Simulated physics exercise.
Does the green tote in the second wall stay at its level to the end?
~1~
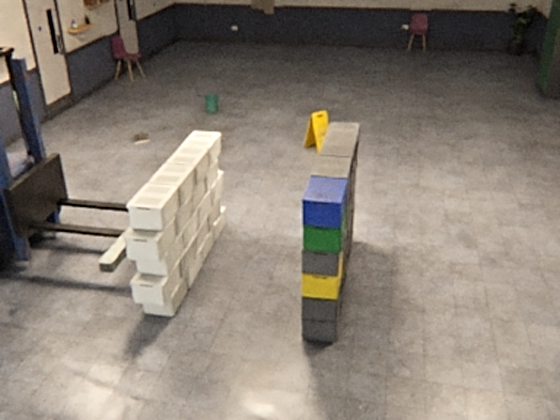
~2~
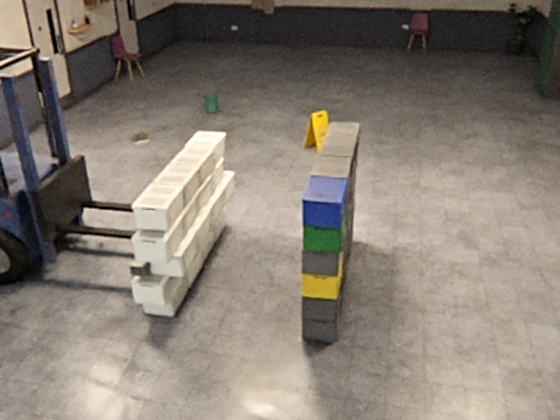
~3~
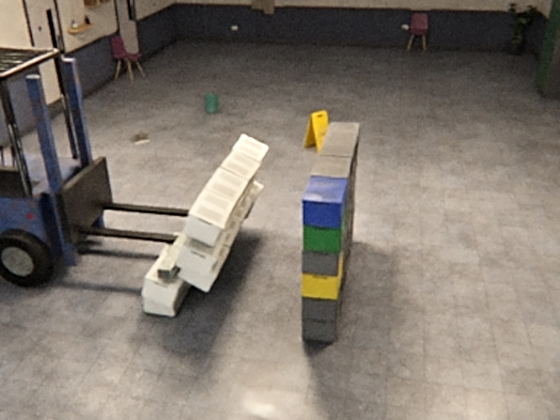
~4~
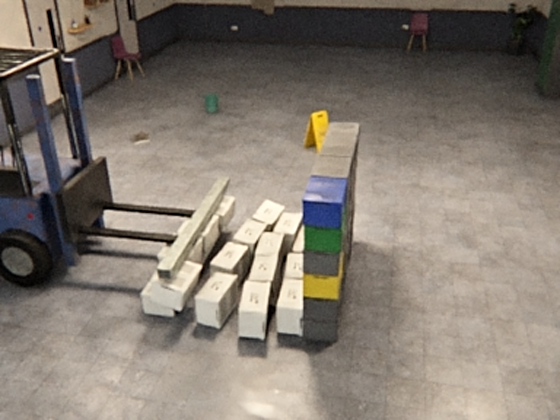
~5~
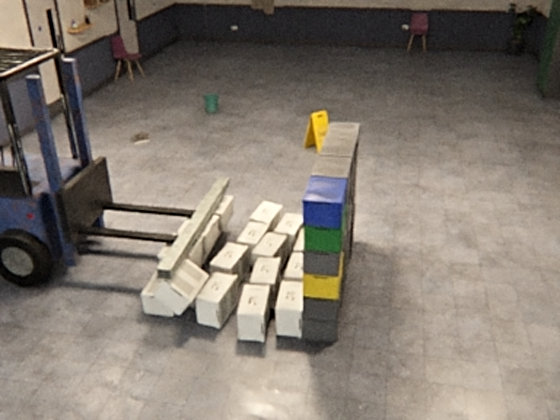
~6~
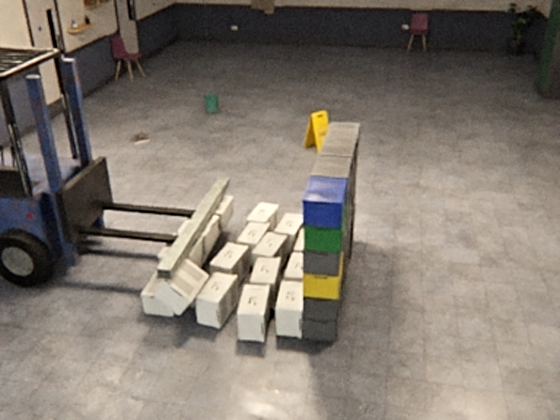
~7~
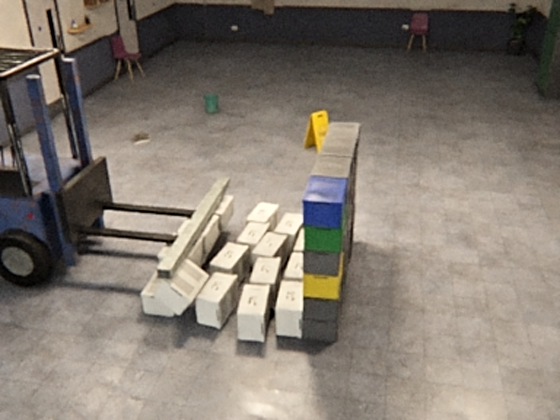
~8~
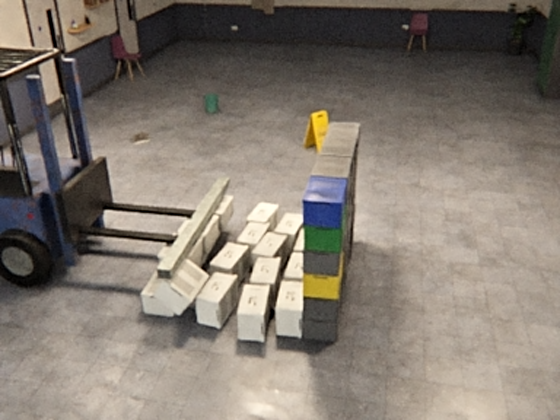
Yes, the green tote keeps its place beneath the blue one. The pale totes spill across the aisle as far as the second wall, but that wall stays standing.
